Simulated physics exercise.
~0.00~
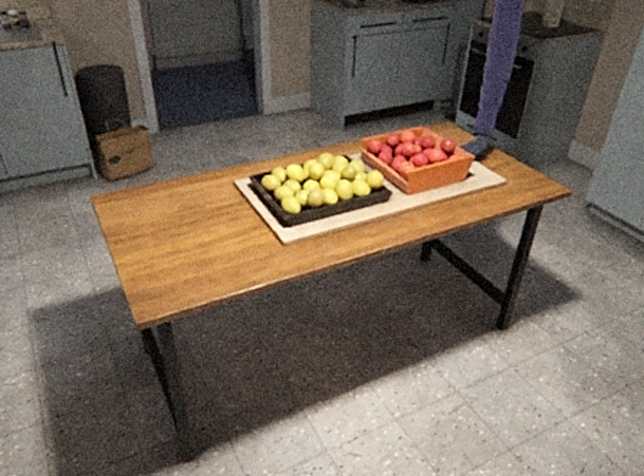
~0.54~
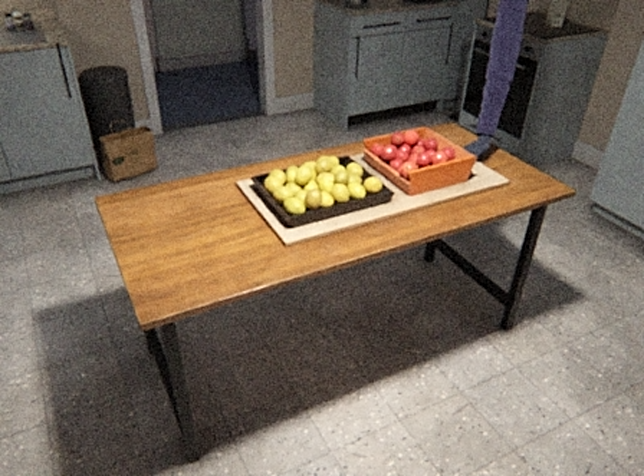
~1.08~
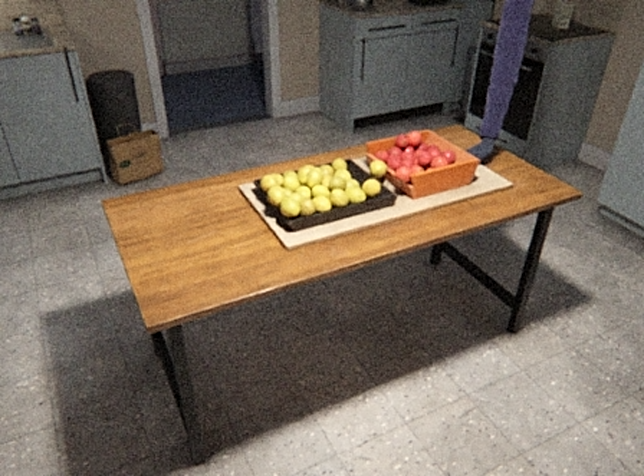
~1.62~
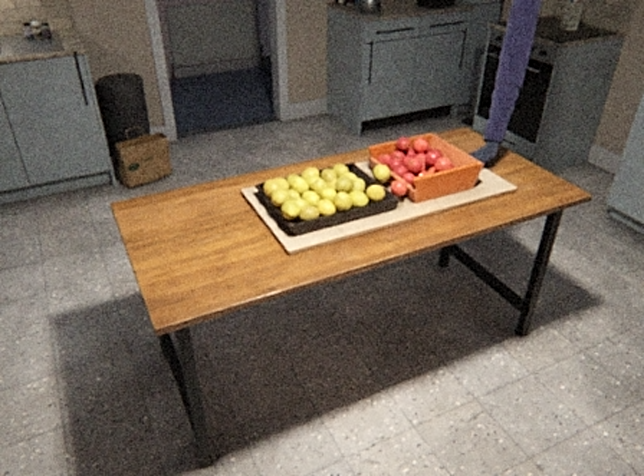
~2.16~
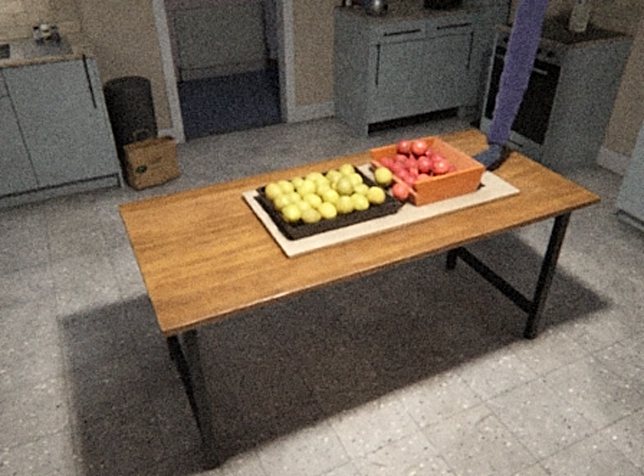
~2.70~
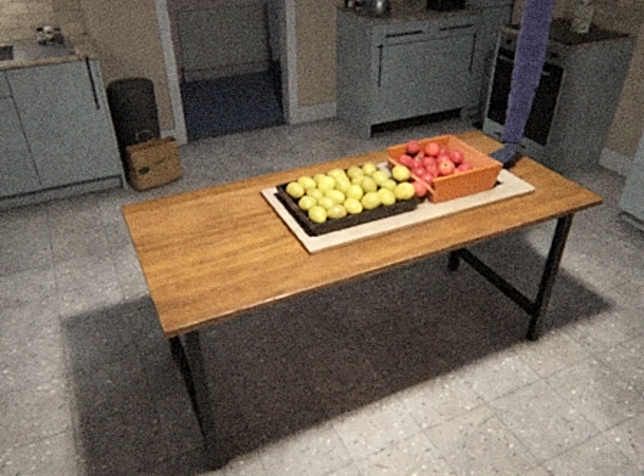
In a kitchen, a purple arm shook a board on a wooden table, carrying a black basket of lemons and an orange basket of red fruit slightly back and forth, until one lemon and then one red fruit had slipped out between them.
